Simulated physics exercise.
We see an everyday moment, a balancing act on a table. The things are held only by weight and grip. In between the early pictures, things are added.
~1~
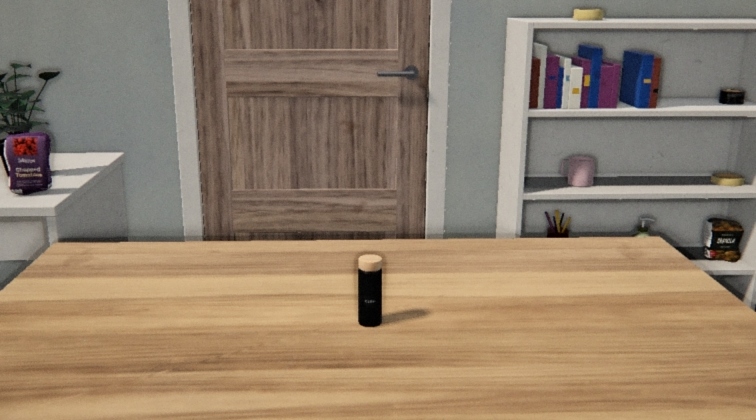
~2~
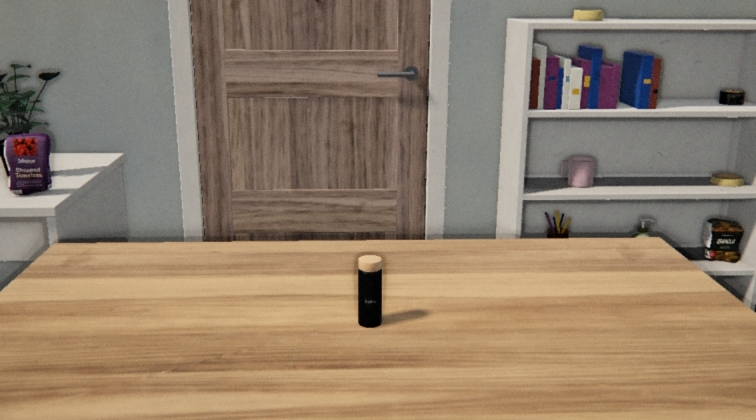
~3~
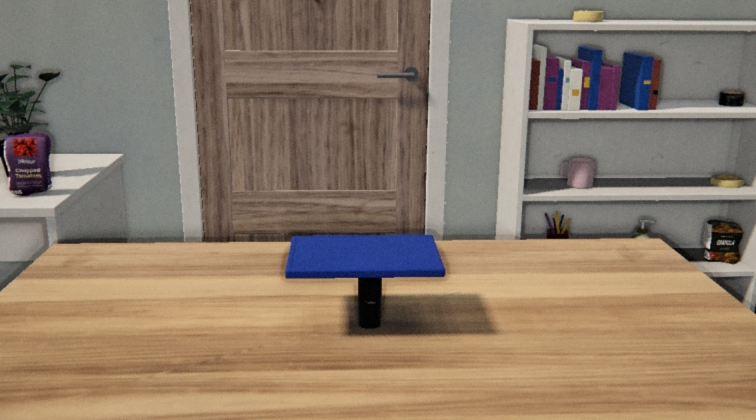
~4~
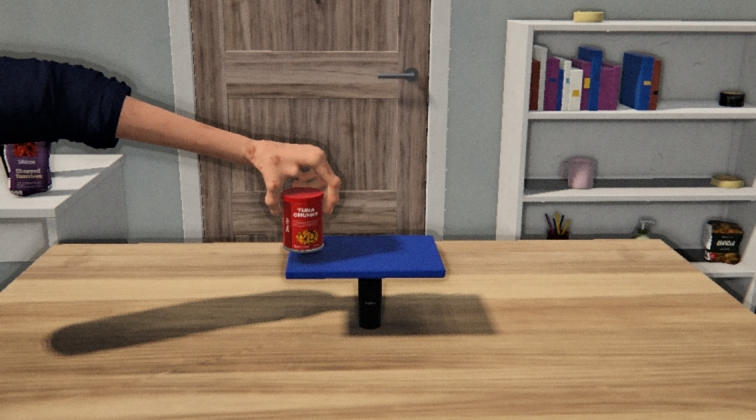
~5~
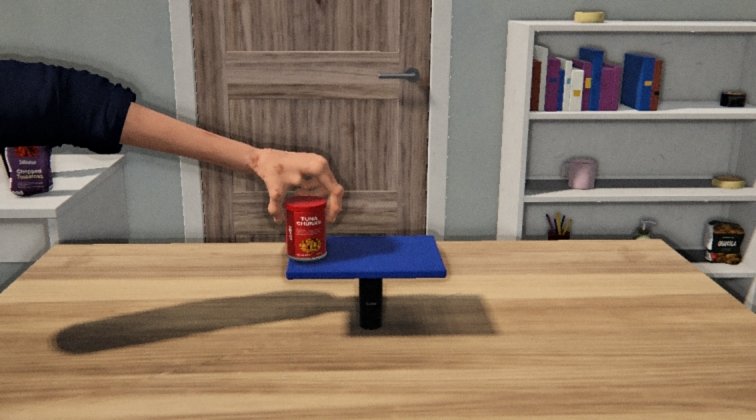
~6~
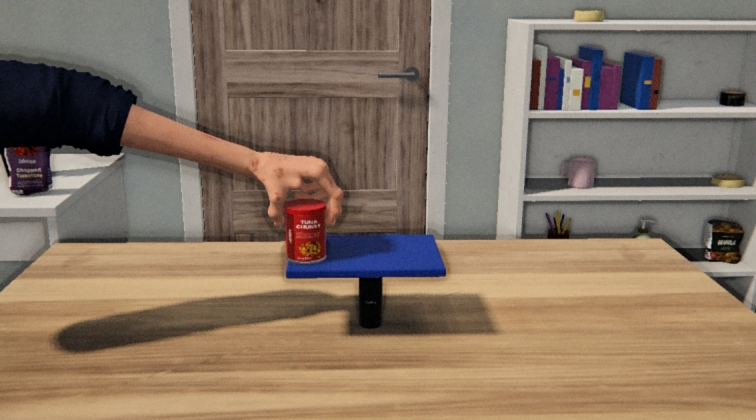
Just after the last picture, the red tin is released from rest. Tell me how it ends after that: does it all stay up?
No.
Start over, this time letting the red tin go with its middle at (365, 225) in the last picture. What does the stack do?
What happens next is that it remains standing.
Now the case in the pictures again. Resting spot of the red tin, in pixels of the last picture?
Near (228, 332).
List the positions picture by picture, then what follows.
The last thing is not in view yet, in the first frame.
The last thing is not in view yet, in the second frame.
The last thing is not in view yet; blue lid (364, 255), in the third frame.
Still above its spot; red tin (303, 220); blue lid (364, 256), in the fourth frame.
Still above its spot; red tin (306, 228); blue lid (365, 256), in the fifth frame.
In place under the hand; red tin (306, 231); blue lid (365, 255), in the sixth frame.
Then, 0.30 s on from there, red tin now fallen; blue lid turned 57° from how it was put.
Then, 0.50 s on from there, blue lid turned 68° from how it was put; black shaker turned 10° from how it was put.
Then, 0.70 s on from there, blue lid and black shaker now fallen.
In the end, fallen, blue lid, red tin and black shaker. At the end, from the last picture's camera, red tin near (228, 332). The stack loses its balance.
